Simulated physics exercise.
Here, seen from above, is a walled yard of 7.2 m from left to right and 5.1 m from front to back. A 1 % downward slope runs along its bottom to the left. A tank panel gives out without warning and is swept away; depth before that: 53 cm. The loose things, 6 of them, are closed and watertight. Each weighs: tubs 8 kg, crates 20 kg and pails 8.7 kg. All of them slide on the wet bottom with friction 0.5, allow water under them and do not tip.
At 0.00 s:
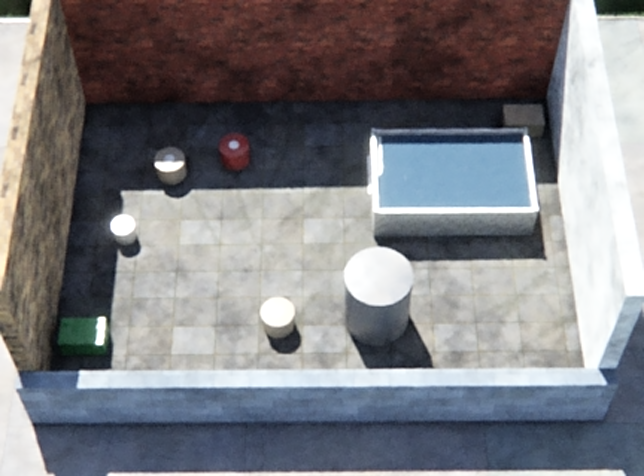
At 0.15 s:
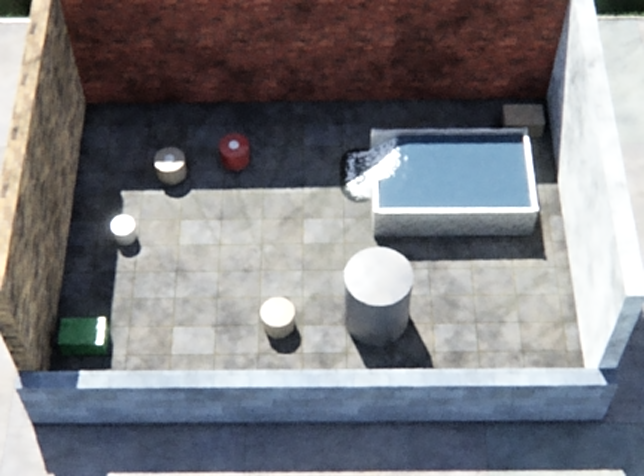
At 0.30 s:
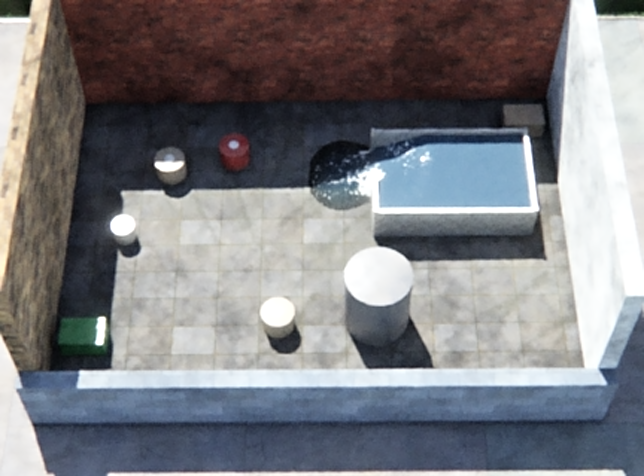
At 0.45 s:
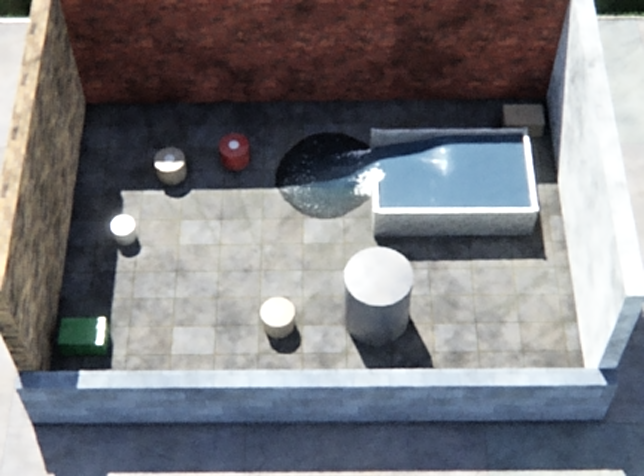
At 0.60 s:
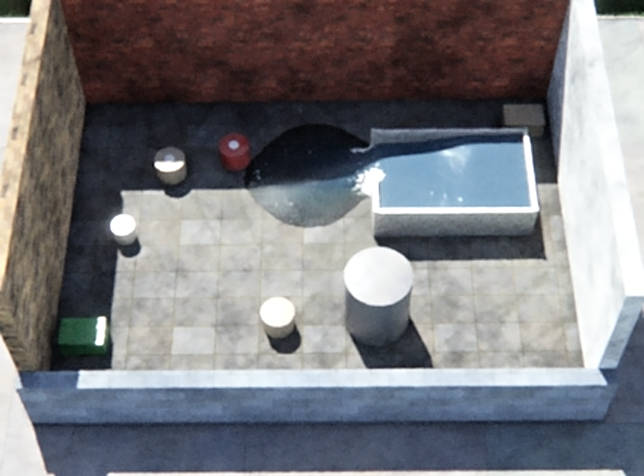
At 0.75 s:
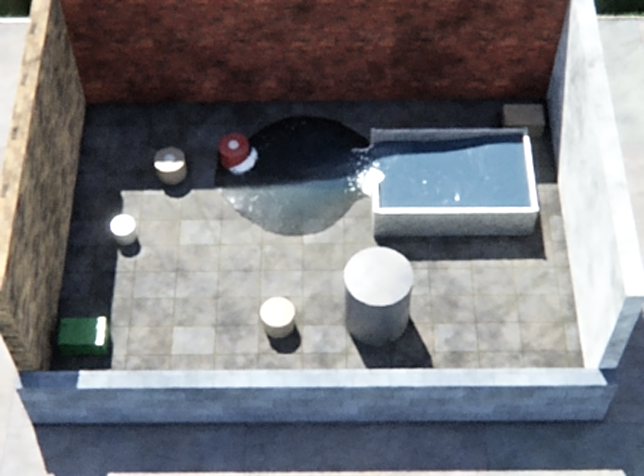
A walled yard paved with pale tiles, a red brick wall at the back, is seen from above by a camera that stays still. A raised tank of blue water stands at the right, a grey cylinder front of centre, a red tub and pale round containers toward the left, and a green crate near the front left corner. Water pours from the tank's left end and spreads leftward in a dark, rounded sheet, reaching the red tub, while the objects stay in place.
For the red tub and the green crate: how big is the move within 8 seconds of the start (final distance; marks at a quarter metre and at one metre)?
My prediction: The red tub glides a long stretch; the green crate glides a long stretch.
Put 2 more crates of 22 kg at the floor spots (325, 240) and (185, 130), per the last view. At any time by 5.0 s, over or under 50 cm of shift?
So that's behind the line and then across the line.
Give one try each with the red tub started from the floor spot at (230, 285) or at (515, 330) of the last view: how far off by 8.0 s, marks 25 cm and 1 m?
Run 1: It remains nearly still. Run 2: It remains nearly still.
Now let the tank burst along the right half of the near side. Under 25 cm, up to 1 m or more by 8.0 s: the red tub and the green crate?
Red tub: Roughly where it was; green crate: Washed well away.
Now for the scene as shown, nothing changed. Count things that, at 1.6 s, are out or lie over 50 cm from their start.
That would be 1.
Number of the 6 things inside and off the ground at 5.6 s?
The count is 2.
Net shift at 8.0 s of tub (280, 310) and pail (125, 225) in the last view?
Lab note - net shifts in order: 20 cm; 120 cm.
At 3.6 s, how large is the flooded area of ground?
At that time the wet patch spans about 21 m2.
After 1.6 s the red tub is near (168, 133), 1.0 m from its start, aground; the green crate is near (82, 331), 0.0 m from its start, aground; 0 afloat.
After 3.6 s the red tub is near (110, 149), 1.8 m from its start, afloat; the green crate is near (83, 337), 0.1 m from its start, aground; 2 afloat.
After 5.6 s the red tub is near (136, 239), 2.2 m from its start, afloat; the green crate is near (139, 368), 1.0 m from its start, afloat; 2 afloat.
After 8.0 s the red tub is near (213, 307), 2.8 m from its start, afloat; the green crate is near (299, 359), 3.0 m from its start, aground; 2 afloat.
